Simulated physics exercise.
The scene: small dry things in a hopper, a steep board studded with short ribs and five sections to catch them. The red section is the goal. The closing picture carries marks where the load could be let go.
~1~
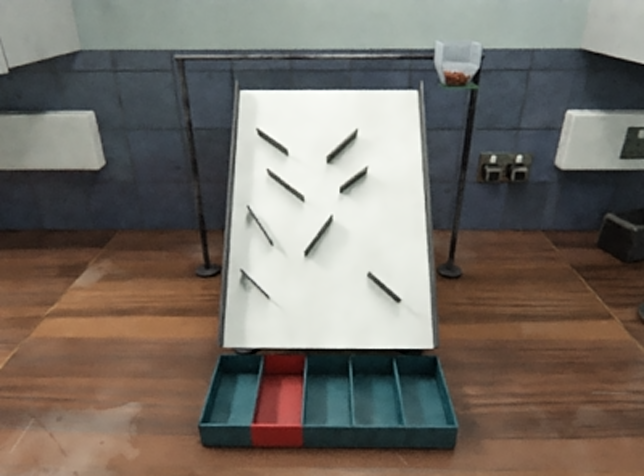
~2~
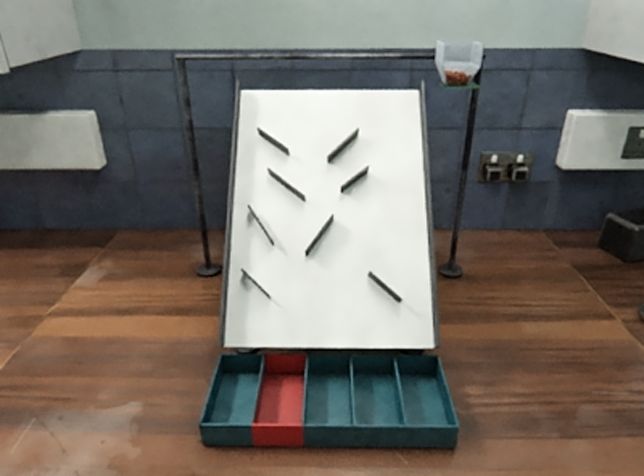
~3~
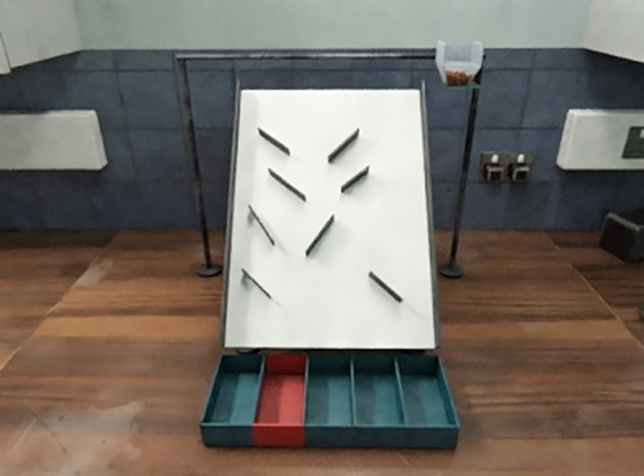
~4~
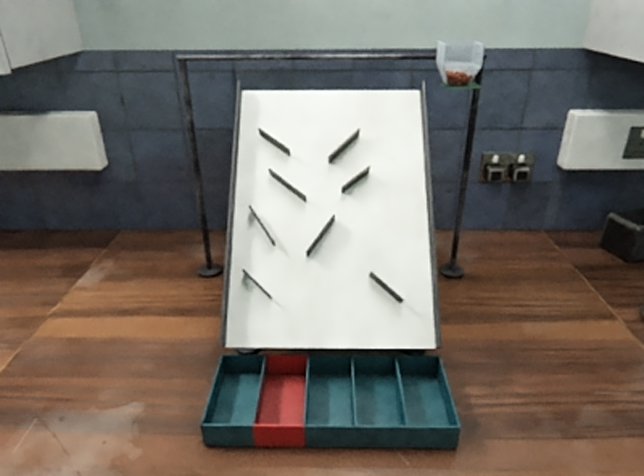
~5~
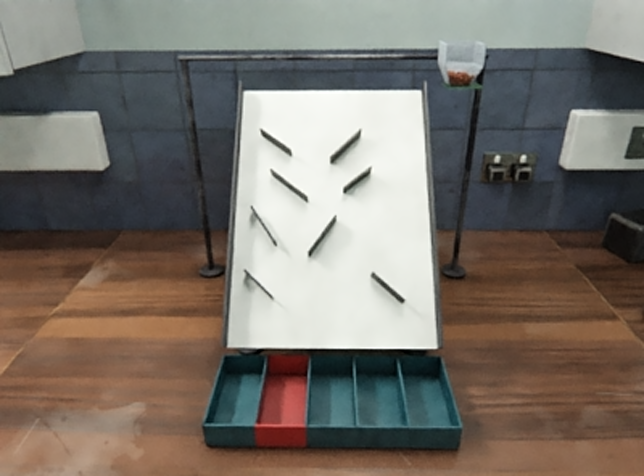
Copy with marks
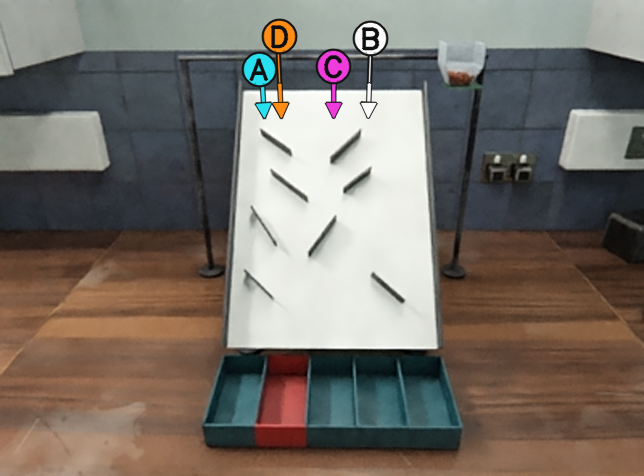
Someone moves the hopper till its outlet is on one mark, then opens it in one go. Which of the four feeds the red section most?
Use mark C.
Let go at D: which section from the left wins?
The second from the left.
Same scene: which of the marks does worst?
B.
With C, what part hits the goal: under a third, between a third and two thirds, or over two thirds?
Over two thirds.
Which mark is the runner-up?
The answer is D.
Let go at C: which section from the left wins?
The second from the left.
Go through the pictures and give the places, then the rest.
The first frame shows hopper near (455, 77), clay pellets, door shut.
The second frame shows ribs (258, 127) to (288, 149), (328, 157) to (358, 128), (268, 168) to (305, 196).
The third frame shows ribs (342, 187) to (369, 166), (249, 205) to (273, 241), (306, 252) to (334, 214).
The fourth frame shows ribs (243, 269) to (270, 296), (371, 272) to (403, 300).
The fifth frame shows red section near (281, 434), number 2 of 5 from the left.
On the marked copy, mark A meets the board at (264, 112); mark B meets the board at (368, 112); mark C meets the board at (333, 112); mark D meets the board at (281, 112).
Choosing A, close to a third in the red section, close to half in other sections, a small share outside the box.
Choosing B, close to a quarter in the red section, the bulk in other sections.
Choosing C, the bulk in the red section, close to a quarter in other sections.
Choosing D, close to half in the red section, close to a third in other sections, a small share outside the box.
